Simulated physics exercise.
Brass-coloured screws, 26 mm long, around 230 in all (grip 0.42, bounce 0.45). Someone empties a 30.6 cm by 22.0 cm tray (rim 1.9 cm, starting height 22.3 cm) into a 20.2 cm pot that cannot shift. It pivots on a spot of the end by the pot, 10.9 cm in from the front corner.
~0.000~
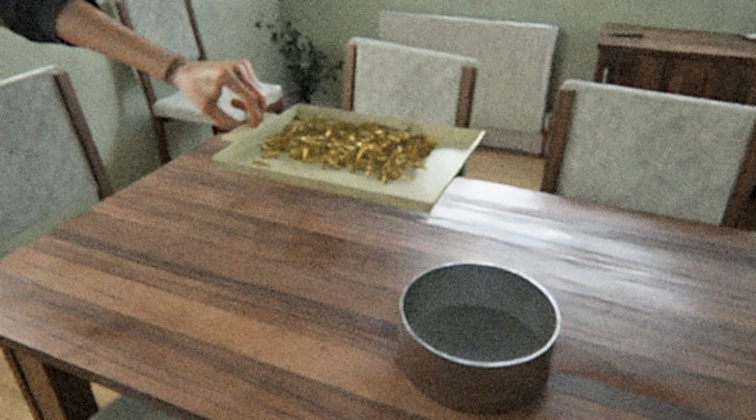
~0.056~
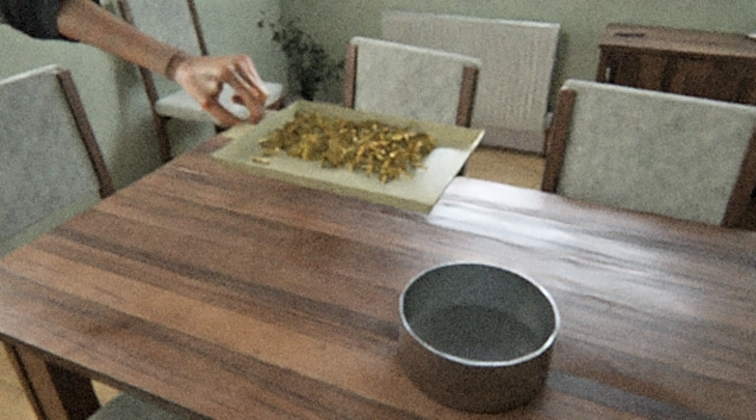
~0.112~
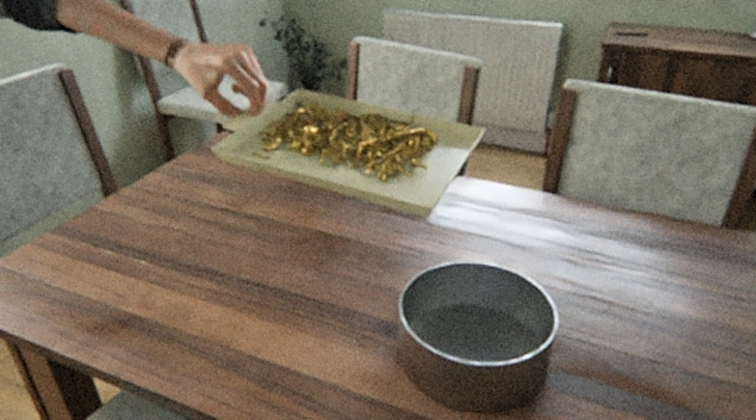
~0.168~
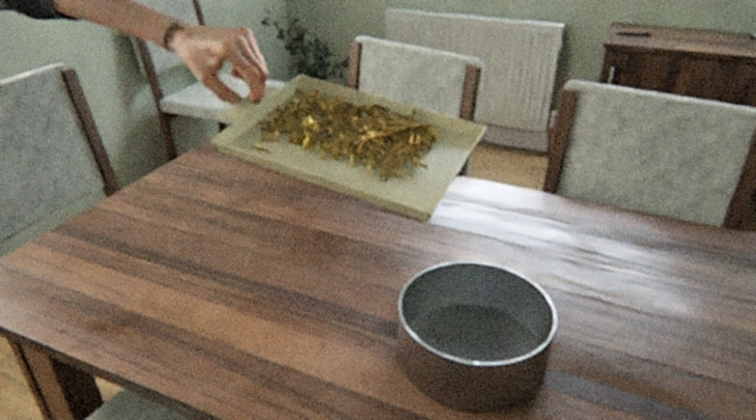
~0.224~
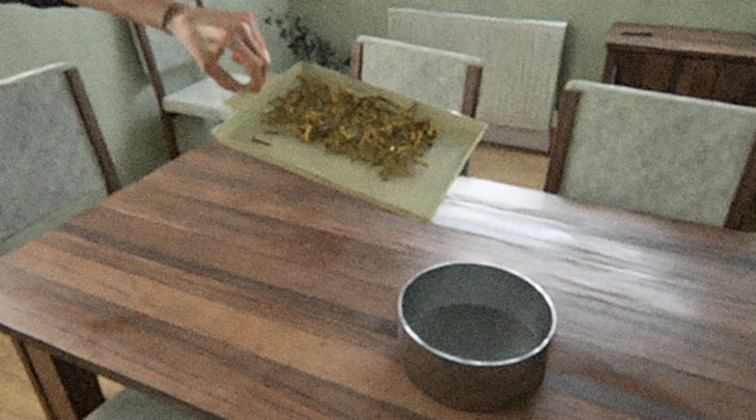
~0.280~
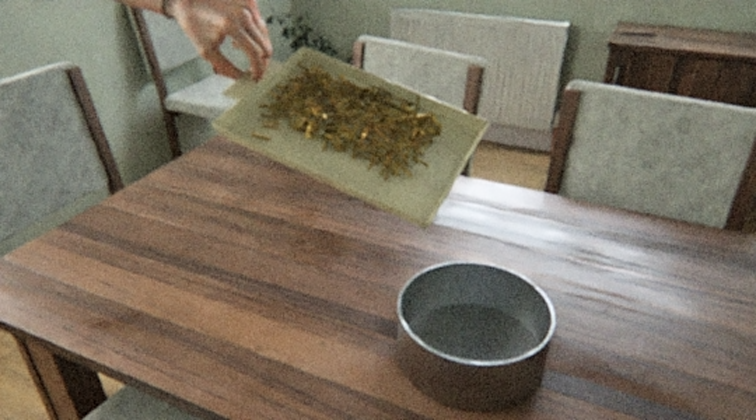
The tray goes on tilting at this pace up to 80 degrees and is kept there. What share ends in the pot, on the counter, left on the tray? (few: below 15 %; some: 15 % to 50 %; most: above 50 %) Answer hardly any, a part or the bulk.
Pot: The bulk, counter: Hardly any, tray: Hardly any.
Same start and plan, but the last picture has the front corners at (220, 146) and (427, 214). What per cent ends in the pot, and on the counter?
Pot 45, counter 55.
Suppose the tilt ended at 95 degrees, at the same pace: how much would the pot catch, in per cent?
In that case some 95 per cent.
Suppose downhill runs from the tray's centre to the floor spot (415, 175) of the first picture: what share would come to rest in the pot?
About 65 per cent.
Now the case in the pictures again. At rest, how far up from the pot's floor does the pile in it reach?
Roughly 2.5 cm.
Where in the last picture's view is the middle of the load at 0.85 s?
At about (426, 245).
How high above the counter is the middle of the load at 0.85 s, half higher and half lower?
Some 18 cm.
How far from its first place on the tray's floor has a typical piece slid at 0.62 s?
Some 10 cm.
After 0.62 s, tilt 48 degrees; the tray holds 100 %, the pot 0 %.
After 0.85 s, tilt 68 degrees; the tray holds 50 %, the pot 10 %.
After 1.19 s, tilt 80 degrees; the tray holds 0 %, the pot 90 %.
In the end, at 2.1 s, pot 90 %, counter 5 %, tray 0 %.
